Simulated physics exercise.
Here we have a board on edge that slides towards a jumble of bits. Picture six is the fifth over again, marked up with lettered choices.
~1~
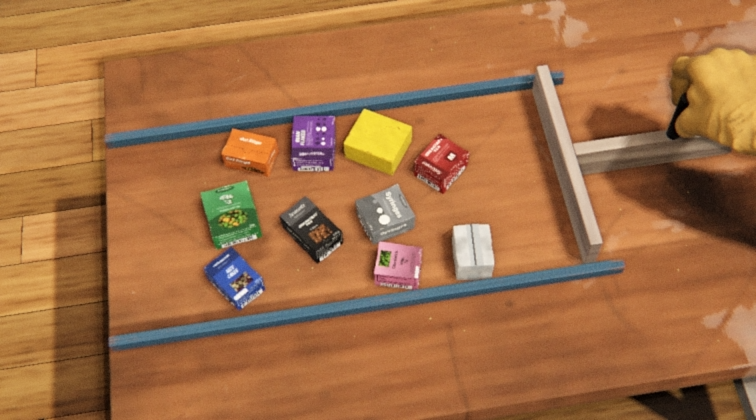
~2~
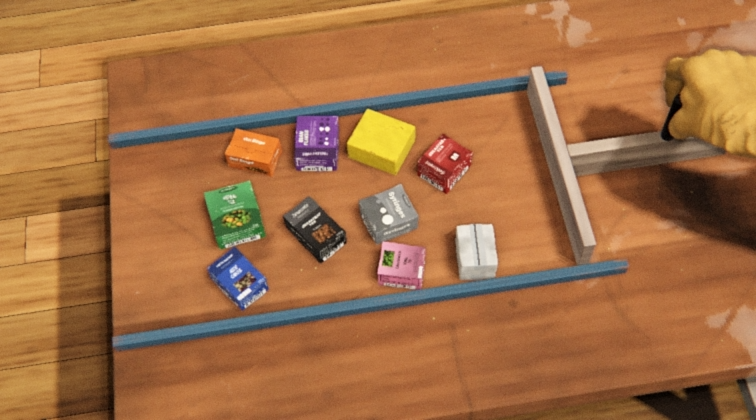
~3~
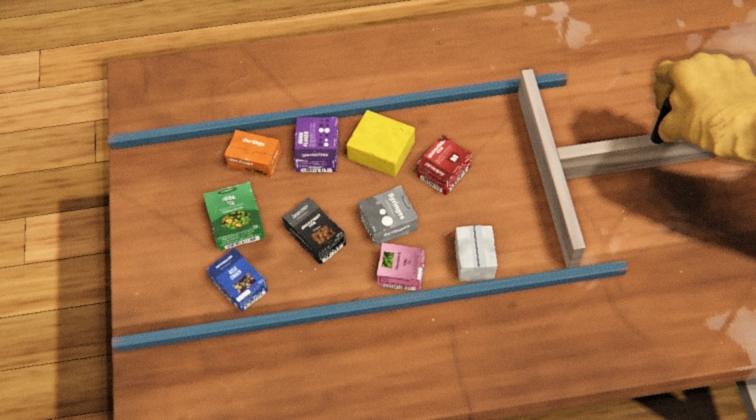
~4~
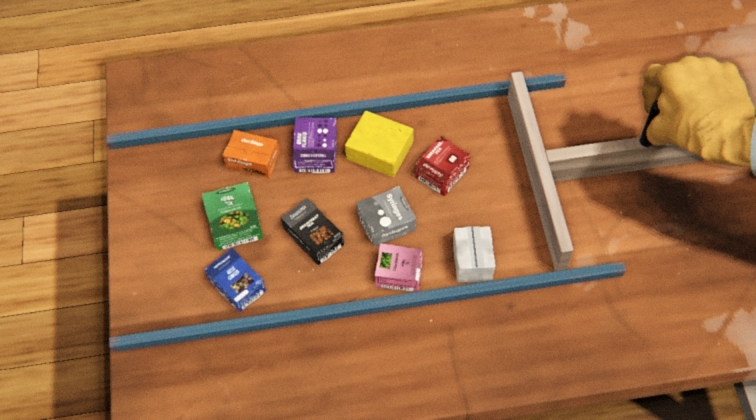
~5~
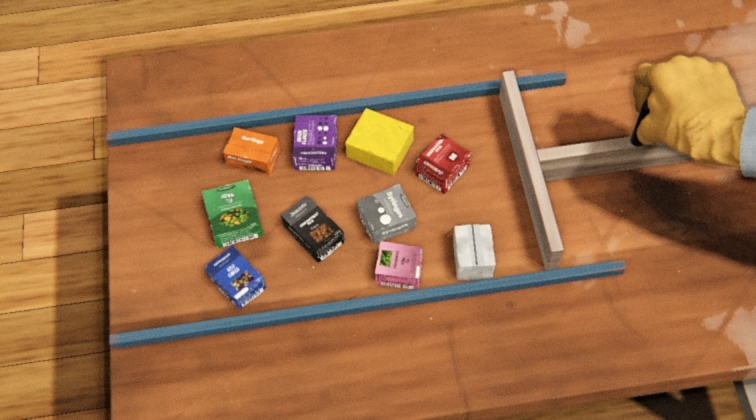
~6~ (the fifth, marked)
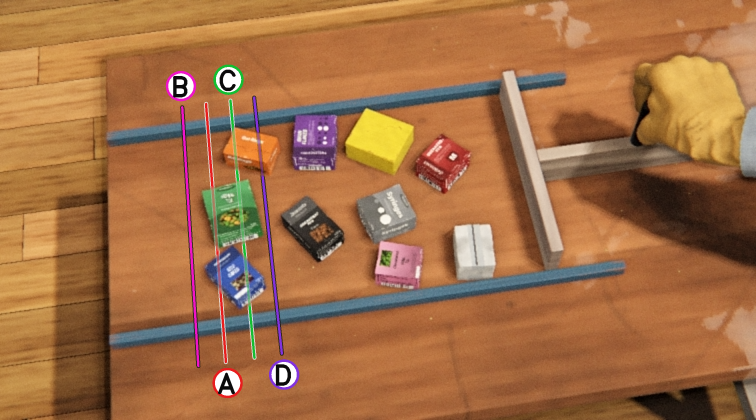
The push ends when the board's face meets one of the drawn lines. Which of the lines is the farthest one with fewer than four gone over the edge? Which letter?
Line B.
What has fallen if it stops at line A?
The orange packet goes over.
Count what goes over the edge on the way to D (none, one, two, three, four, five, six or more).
By then, none.
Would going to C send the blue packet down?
No.
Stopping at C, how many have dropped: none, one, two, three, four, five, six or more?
In all, none.
On the marked copy, A at (215, 223); B at (190, 227); C at (242, 219); D at (267, 216).
Taking B. A third of the way, board (409, 173); pink packet (359, 273); white box (398, 264).
Two thirds of the way, board (285, 190); orange packet (163, 166); green packet (181, 211).
When it is over, board (187, 204); green packet over the edge; blue packet over the edge; three fallen.
As for the rest, A is within the limit but short; C is within the limit but short; D is within the limit but short.
